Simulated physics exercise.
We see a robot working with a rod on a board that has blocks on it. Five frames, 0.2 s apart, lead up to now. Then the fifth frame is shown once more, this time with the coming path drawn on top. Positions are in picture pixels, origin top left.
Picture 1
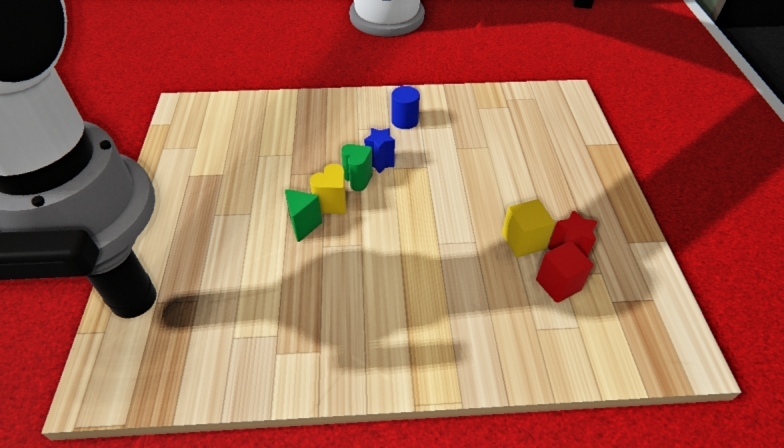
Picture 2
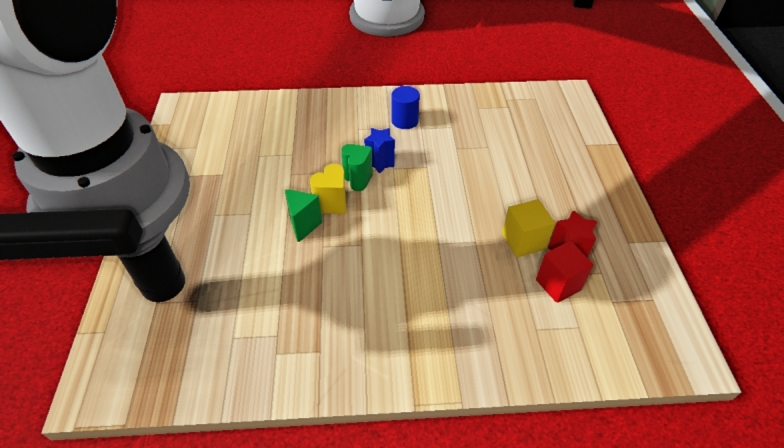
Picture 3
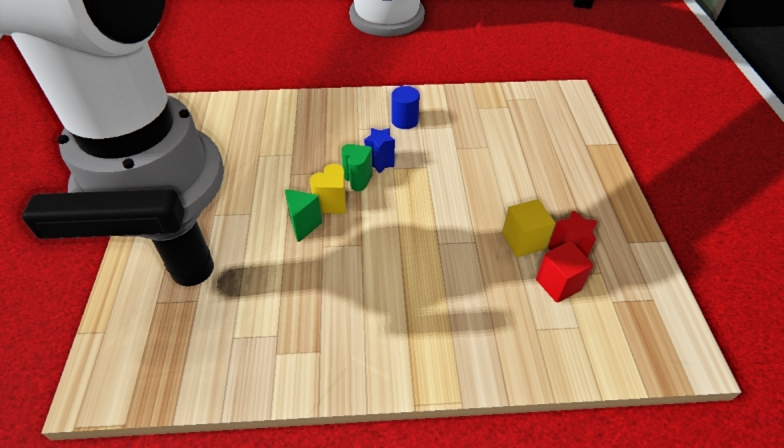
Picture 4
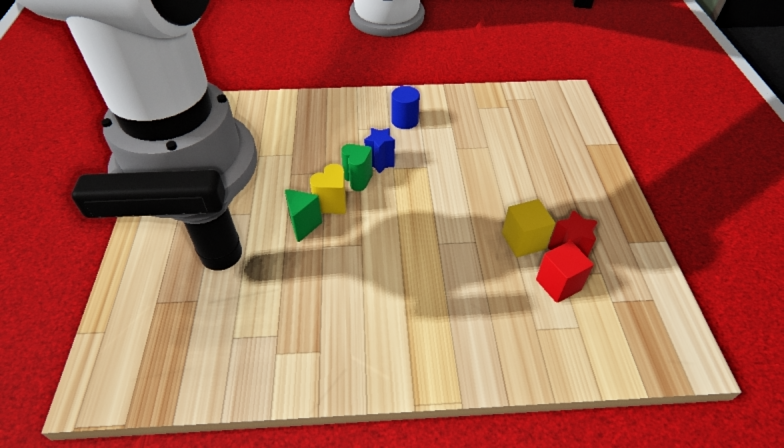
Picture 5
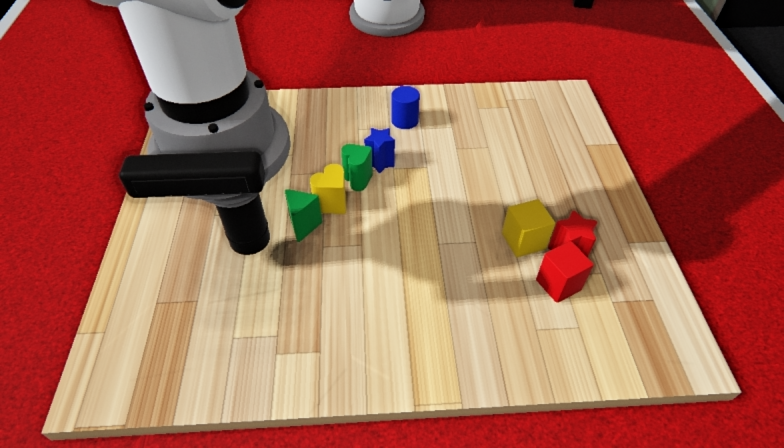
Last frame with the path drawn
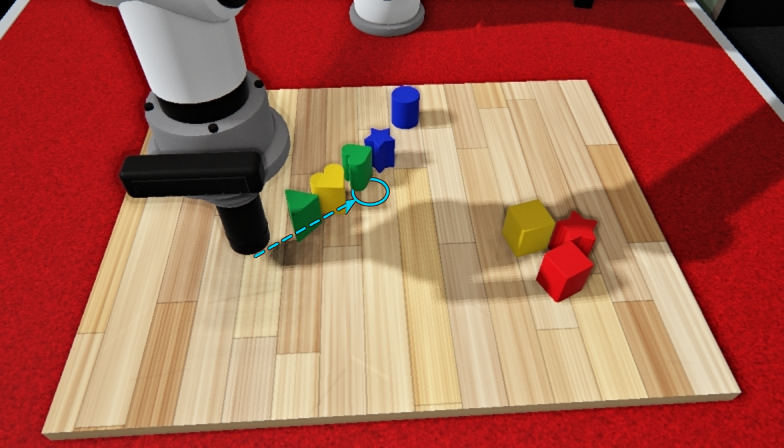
A robot arm with a dark rod slid steadily right and slightly away across the wooden board, ending just left of the green triangle, while all the colourful blocks stayed still.
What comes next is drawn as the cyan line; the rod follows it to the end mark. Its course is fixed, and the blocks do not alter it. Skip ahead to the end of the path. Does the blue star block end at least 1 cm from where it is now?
Yes, I think so.
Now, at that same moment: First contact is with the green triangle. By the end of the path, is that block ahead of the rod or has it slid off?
Ahead to the end.
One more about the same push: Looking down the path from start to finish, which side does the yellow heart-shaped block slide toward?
Answer: Leftward.
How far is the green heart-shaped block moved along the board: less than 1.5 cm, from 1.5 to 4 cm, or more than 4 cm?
Displacement: 1.5 to 4 cm.
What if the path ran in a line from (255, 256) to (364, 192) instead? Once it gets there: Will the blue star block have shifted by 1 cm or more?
The answer is yes.
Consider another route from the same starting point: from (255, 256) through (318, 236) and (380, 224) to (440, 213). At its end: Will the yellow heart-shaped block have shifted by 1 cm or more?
I'd say yes.
Path on the board, from (255, 256) directly to (370, 192).
The first path, step by step. One third of the way, rod at (293, 217); green triangle at (316, 191), turned 15° anticlockwise; yellow heart-shaped block at (336, 171).
Two thirds of the way, rod at (333, 195); green triangle at (352, 169), turned 35° anticlockwise; yellow heart-shaped block at (347, 152), turned 20° anticlockwise; green heart-shaped block at (367, 141); blue star block at (388, 130).
At the end, rod at (370, 175); green triangle at (386, 148), turned 50° anticlockwise; yellow heart-shaped block at (347, 147), turned 40° anticlockwise; green heart-shaped block at (369, 135); blue star block at (392, 127).
